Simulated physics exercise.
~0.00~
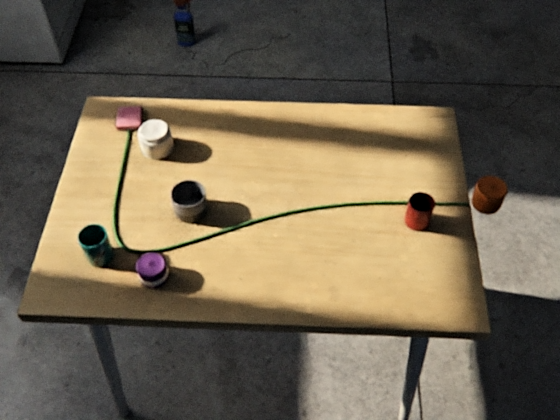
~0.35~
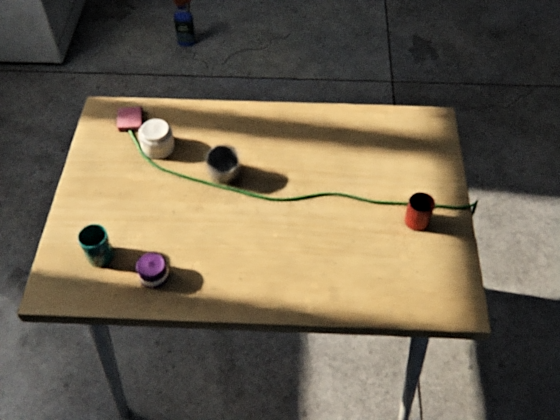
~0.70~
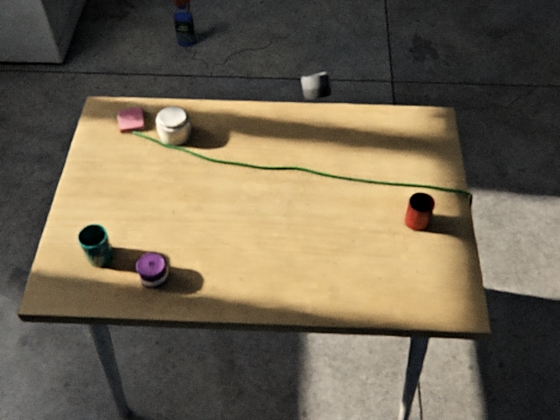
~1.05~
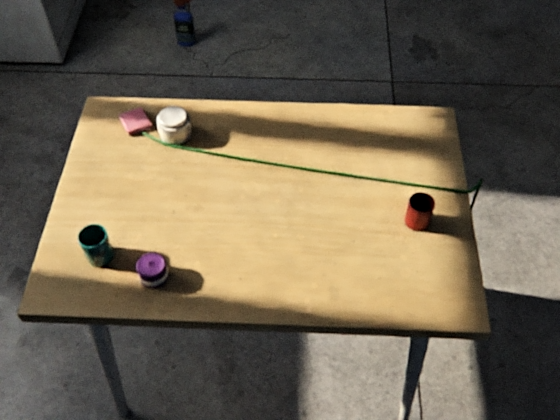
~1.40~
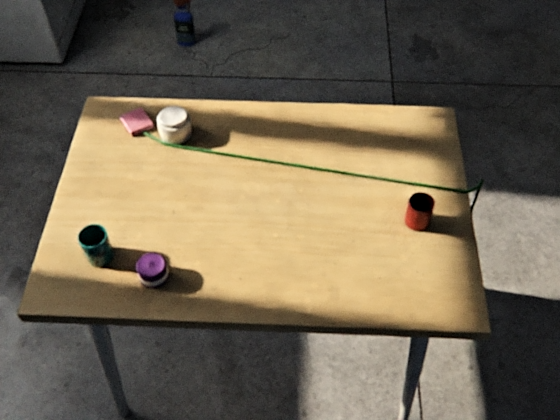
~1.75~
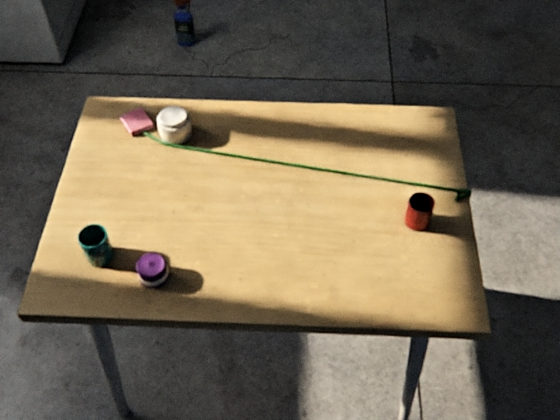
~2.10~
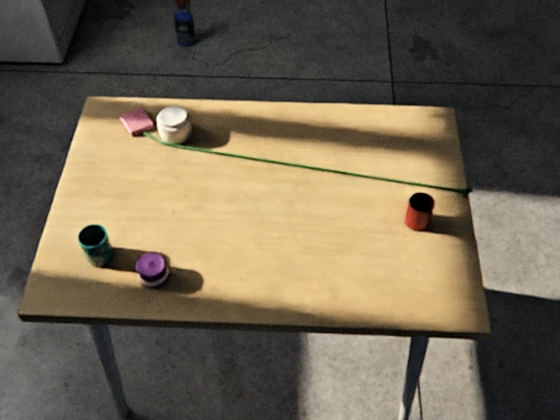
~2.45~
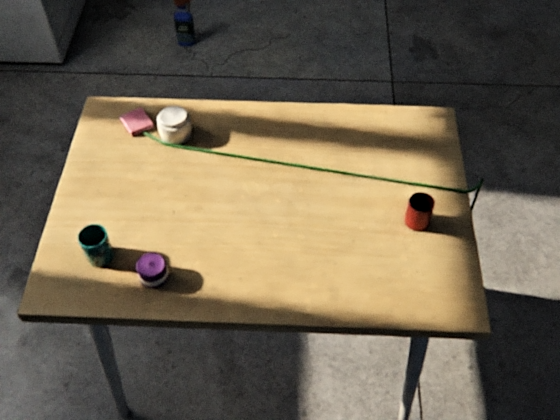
A pale wooden table stands on a grey concrete floor, seen from above by a still camera. A green cable curves from a pink block at the upper left, past a white jar, a grey mug, a teal mug and a purple tin, then by a red cup to an orange object just over the right edge. The orange object drops from view, and the tightening cable sweeps the grey mug up and right until it goes over the far edge. The white jar shifts slightly right and stays on. The cable finally lies nearly straight, with the pink block still on the table.
